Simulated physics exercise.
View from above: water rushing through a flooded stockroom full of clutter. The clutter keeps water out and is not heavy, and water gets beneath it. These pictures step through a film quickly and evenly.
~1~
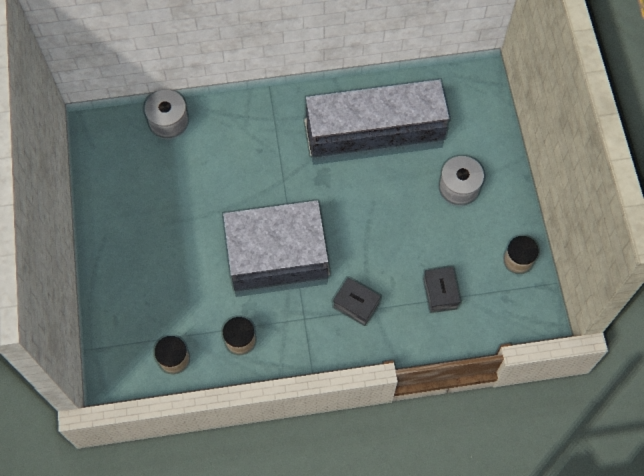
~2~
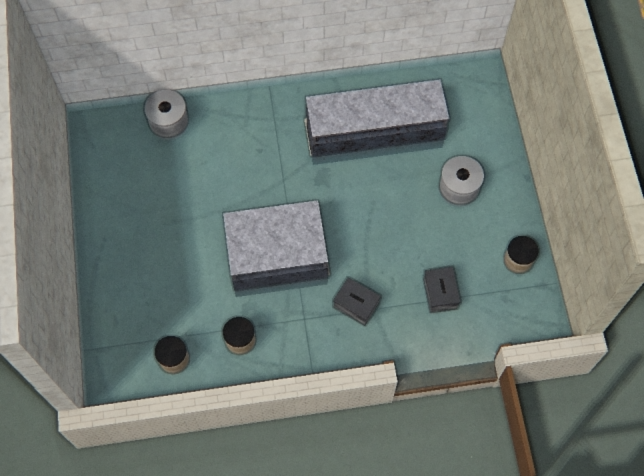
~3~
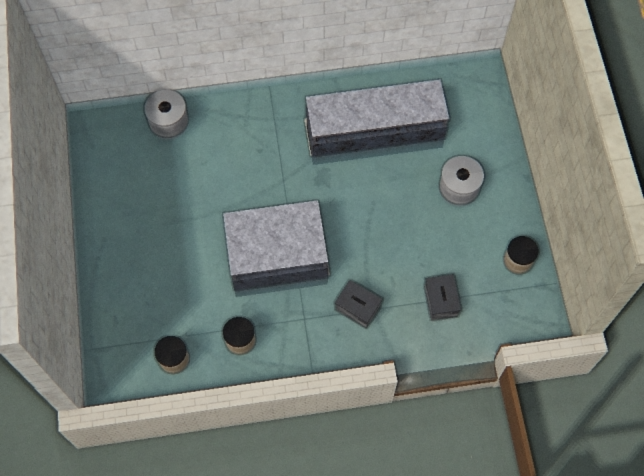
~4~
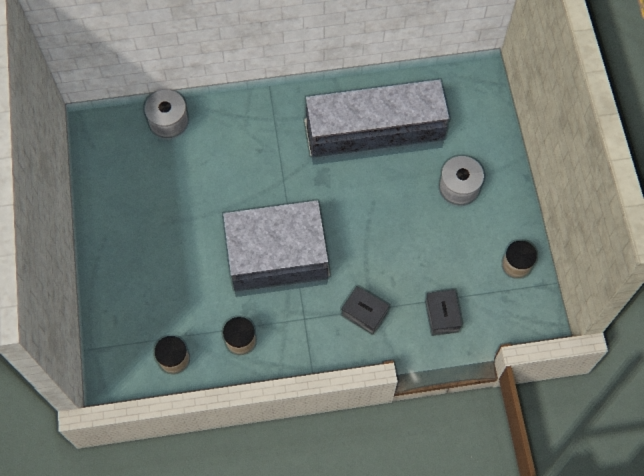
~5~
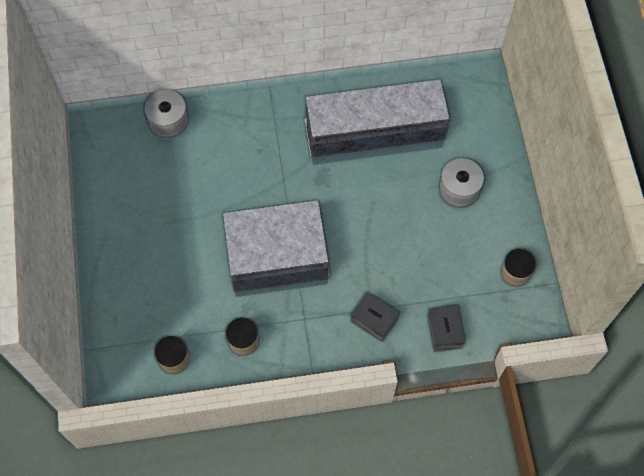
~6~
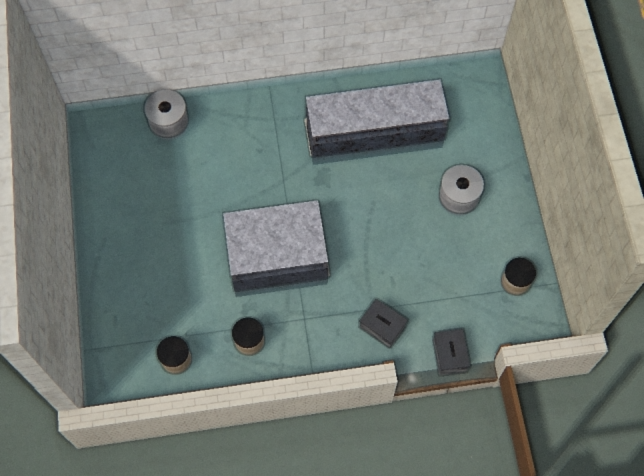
A wooden door at the bottom of a flooded, cluttered room swung outward, then two dark gray boxes drifted toward the opening, and some of the round containers shifted slightly.
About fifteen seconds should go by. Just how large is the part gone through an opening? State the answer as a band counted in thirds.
Answer: Two thirds or more.
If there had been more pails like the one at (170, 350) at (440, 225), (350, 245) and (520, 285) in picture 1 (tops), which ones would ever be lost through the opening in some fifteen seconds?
Going through them one by one: Escaped / escaped / escaped.
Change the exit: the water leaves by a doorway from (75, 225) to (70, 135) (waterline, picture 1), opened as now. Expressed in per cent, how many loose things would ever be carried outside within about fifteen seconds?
It works out at 40 percent.
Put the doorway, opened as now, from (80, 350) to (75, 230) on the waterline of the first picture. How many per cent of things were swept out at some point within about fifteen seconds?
By my count it's 60 percent.
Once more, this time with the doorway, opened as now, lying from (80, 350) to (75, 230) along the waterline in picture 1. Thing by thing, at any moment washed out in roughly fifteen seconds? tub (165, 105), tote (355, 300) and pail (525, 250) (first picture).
In the order given: Flushed out, flushed out, retained.
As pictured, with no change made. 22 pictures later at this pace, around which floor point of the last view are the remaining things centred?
Close to (260, 247).
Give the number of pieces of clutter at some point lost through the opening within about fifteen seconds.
That gives 6.
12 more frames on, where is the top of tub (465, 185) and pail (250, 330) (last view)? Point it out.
Estimated: (484, 257); (385, 337).
A moment on, 1 of 7 are out; 6 afloat.
Next, 3 of 7 are out; 4 afloat.
Later, 5 of 7 are out; 2 afloat.
In the end, 6 of 7 are out; 1 afloat.
